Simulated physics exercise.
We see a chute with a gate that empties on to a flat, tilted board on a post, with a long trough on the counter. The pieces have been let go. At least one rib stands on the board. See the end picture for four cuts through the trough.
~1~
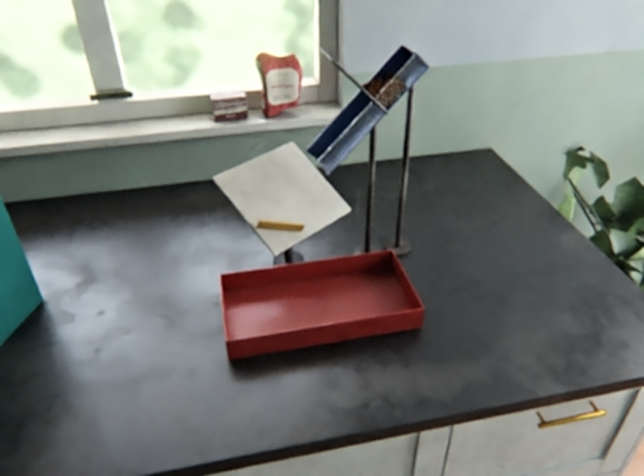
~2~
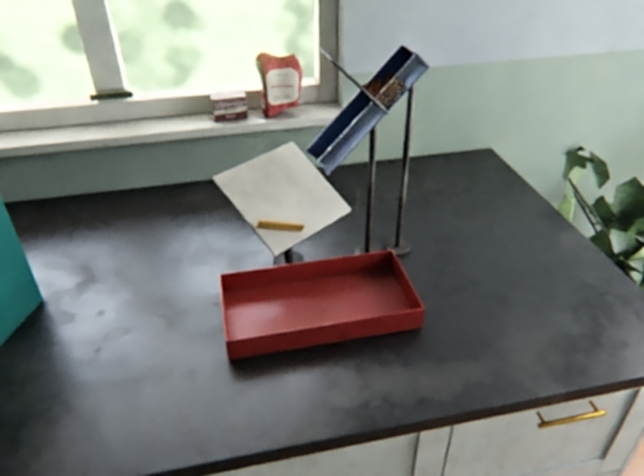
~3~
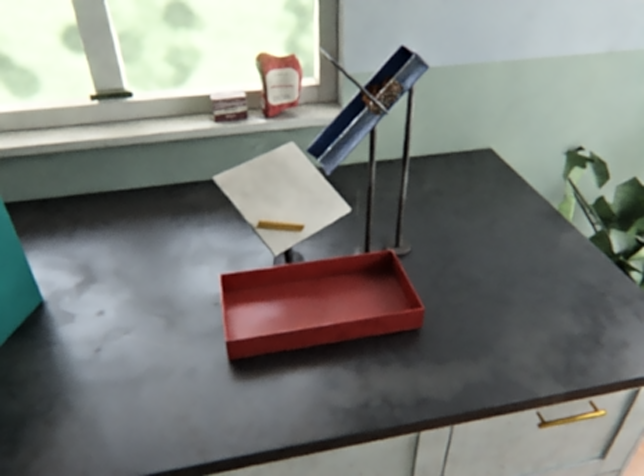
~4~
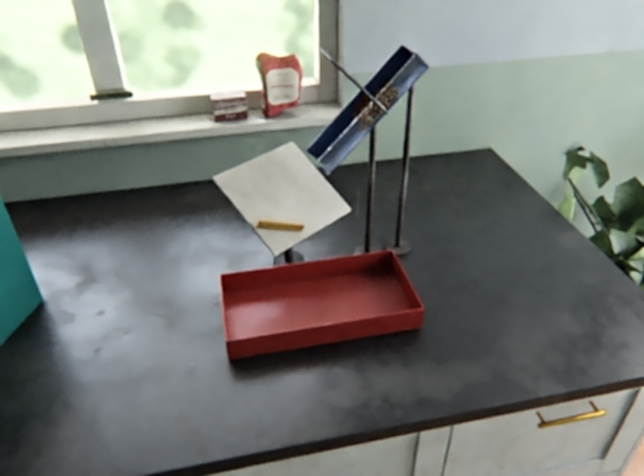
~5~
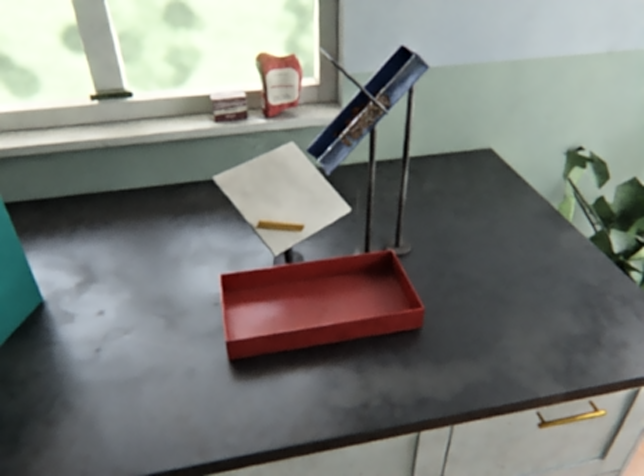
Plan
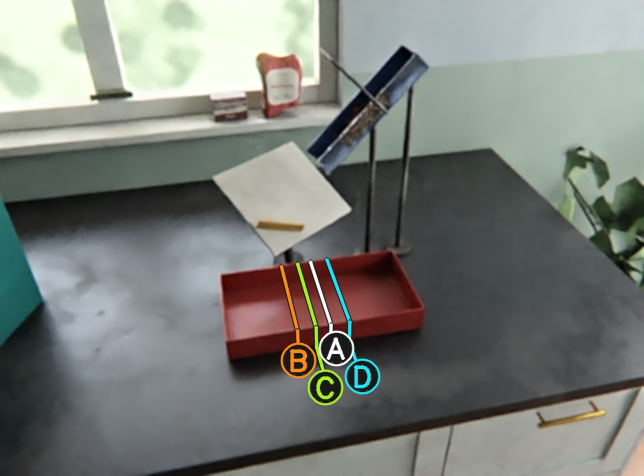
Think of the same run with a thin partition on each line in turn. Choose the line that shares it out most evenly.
Go for D.
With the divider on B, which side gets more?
Right.
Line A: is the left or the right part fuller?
More lands on the right.
On the marked copy, line A crosses the front rim at (330, 324); line B crosses the front rim at (297, 329); line C crosses the front rim at (315, 326); line D crosses the front rim at (349, 321).
For line A, of what is caught, a small part on the left of the divider, nearly all on the right.
For line B, of what is caught, a small part on the left of the divider, nearly all on the right.
For line C, of what is caught, a small part on the left of the divider, nearly all on the right.
For line D, of what is caught, about half on the left of the divider, about half on the right.
